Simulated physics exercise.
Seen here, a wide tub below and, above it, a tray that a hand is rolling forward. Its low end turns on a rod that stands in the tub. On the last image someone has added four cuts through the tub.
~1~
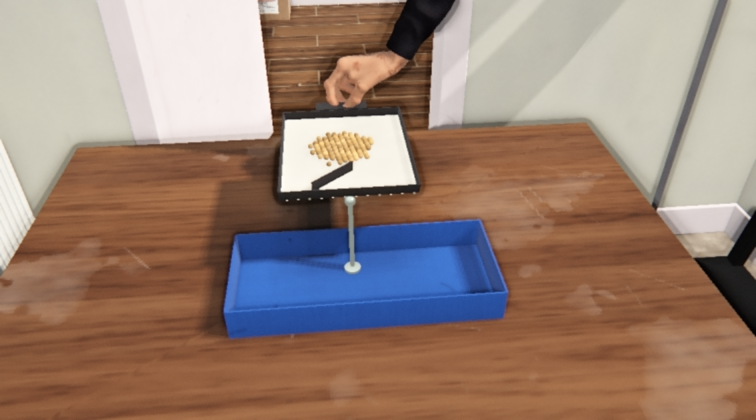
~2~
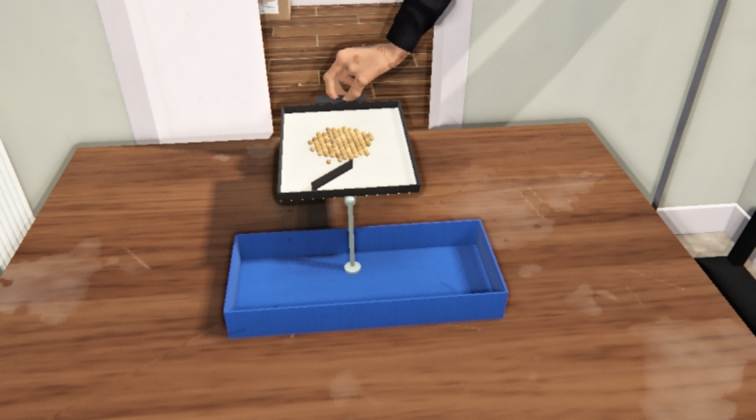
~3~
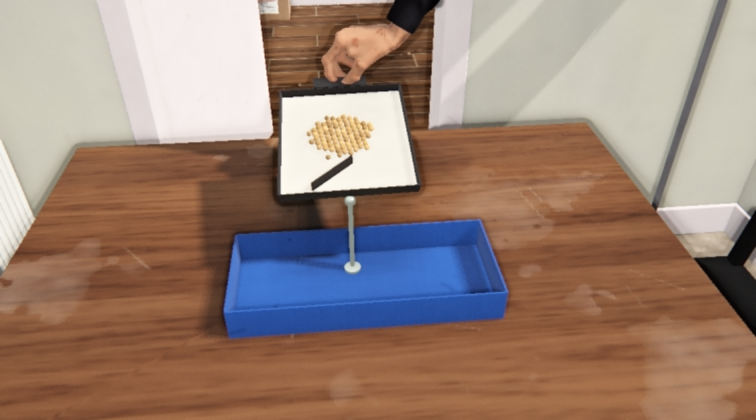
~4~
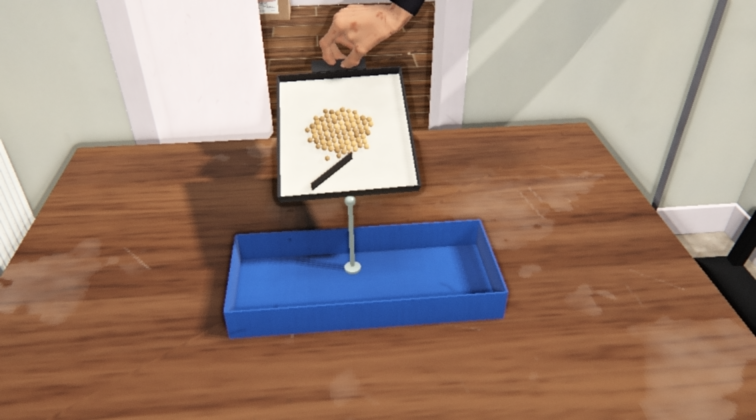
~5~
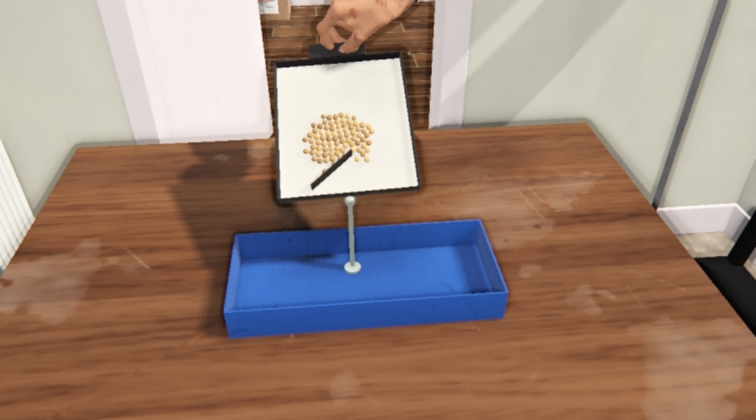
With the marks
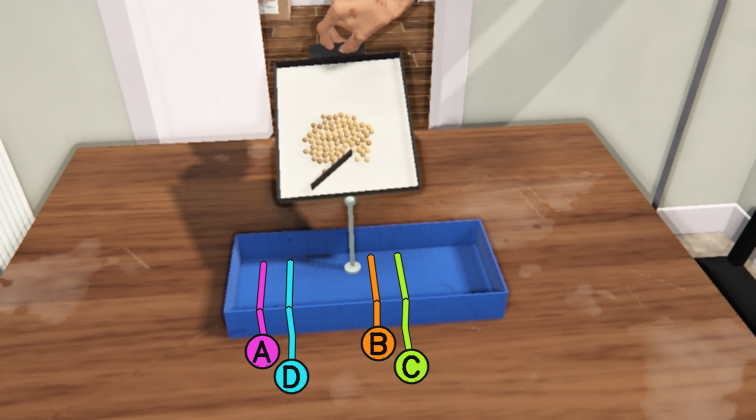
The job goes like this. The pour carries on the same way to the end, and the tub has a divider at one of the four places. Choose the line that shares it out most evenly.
The best line is D.
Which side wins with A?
Right.
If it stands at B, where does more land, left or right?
More lands on the left.
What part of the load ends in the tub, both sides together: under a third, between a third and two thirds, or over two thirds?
It is over two thirds.
On the marked copy, line A crosses the front rim at (259, 310); line B crosses the front rim at (376, 301); line C crosses the front rim at (405, 299); line D crosses the front rim at (288, 308).
Choosing A, of what is caught, just a few on the left of the divider, almost all on the right.
Choosing B, of what is caught, almost all on the left of the divider, about a tenth on the right.
Choosing C, of what is caught, every piece on the left of the divider, not one piece on the right.
Choosing D, of what is caught, roughly a third on the left of the divider, roughly two thirds on the right.
